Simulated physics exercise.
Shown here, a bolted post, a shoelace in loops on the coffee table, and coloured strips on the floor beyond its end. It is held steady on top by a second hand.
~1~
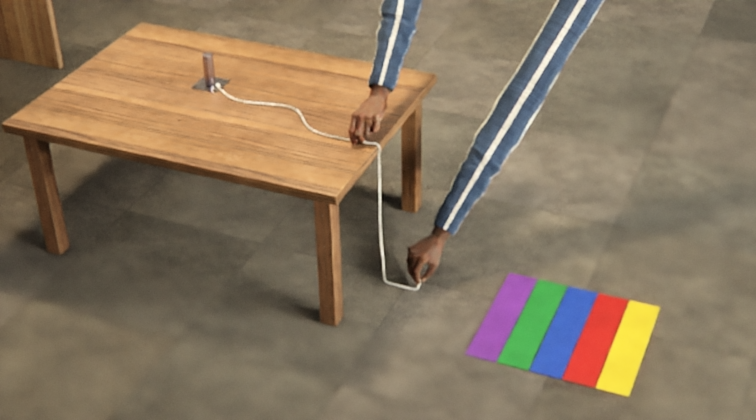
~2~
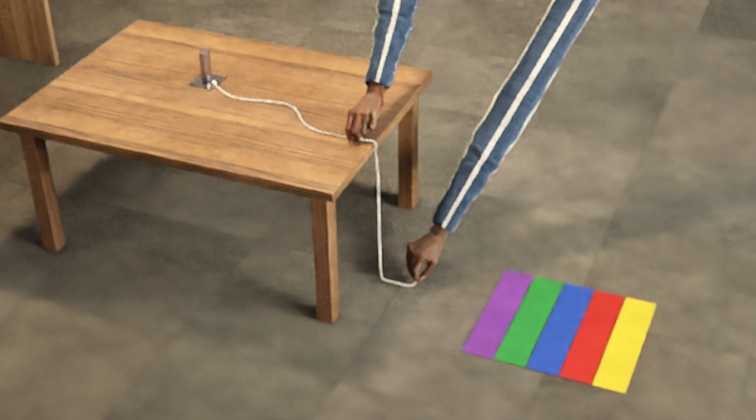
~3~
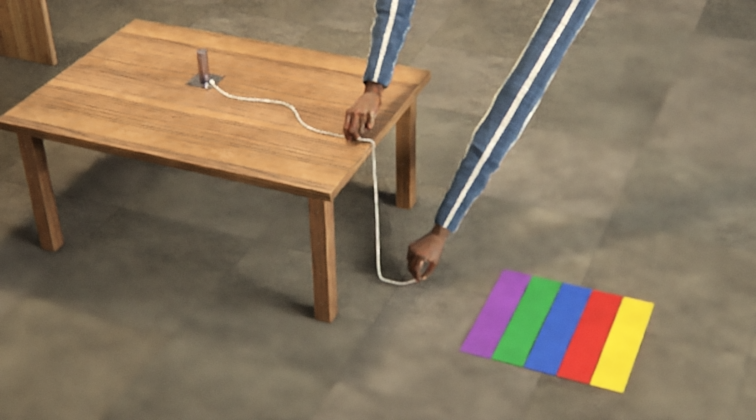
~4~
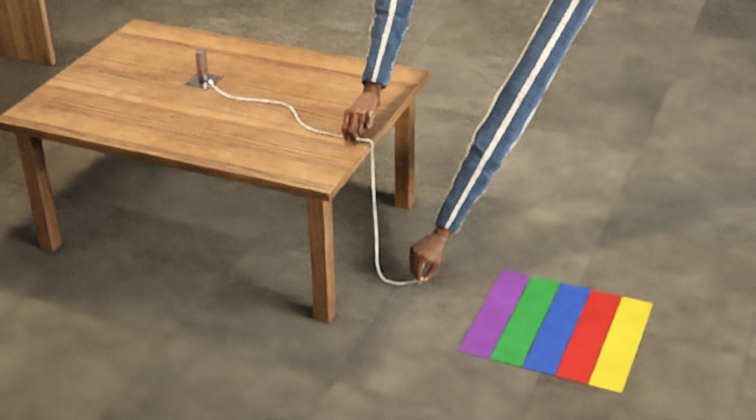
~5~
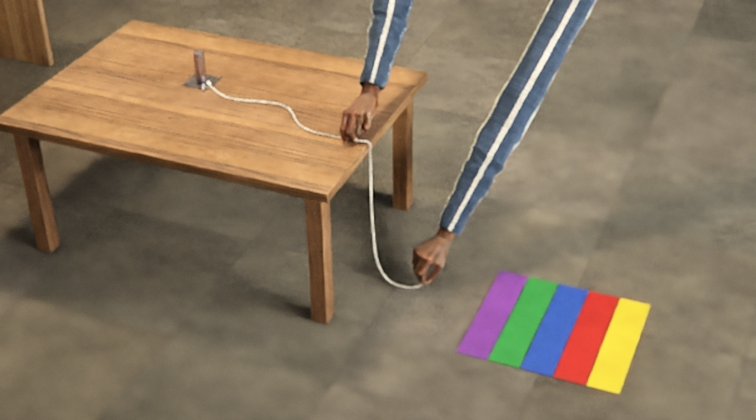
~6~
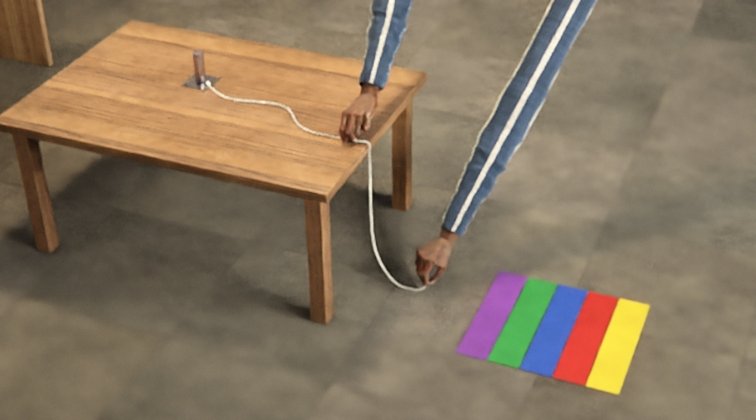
At the start, one hand rests at the edge of a wooden table while another holds the end of a white lace near the floor, left of five coloured strips. The lower hand then shifts very slightly right, and the hanging lace's sharp bend loosens into a rounded curve.
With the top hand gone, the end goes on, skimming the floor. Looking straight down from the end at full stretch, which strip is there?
The green strip is there.
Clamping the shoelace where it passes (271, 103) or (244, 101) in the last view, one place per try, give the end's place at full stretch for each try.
The spots come out as (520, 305) and (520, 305), in that order.
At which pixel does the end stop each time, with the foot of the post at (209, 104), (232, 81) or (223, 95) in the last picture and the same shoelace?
In order, the pixels are (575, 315), (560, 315) and (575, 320).
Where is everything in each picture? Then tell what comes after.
End (420, 280); purple (488, 342); green (520, 350); blue (552, 358); red (585, 367); yellow (618, 375), in the first picture.
End (419, 278); shoelace through (228, 95) (285, 104) (319, 132) (376, 151) (379, 211) (380, 264), in the second picture.
End (421, 278), in the third picture.
End (422, 279); shoelace through (224, 94) (282, 104) (316, 131) (372, 151) (375, 211) (377, 264), in the fourth picture.
End (426, 282), in the fifth picture.
End (429, 283); shoelace through (222, 96) (279, 105) (313, 133) (369, 152) (371, 212) (382, 266), in the sixth picture.
Soon after, end near (472, 293); short of the strips.
Then, end near (506, 301); over purple.
At full stretch, end near (527, 306); over green. Over green.
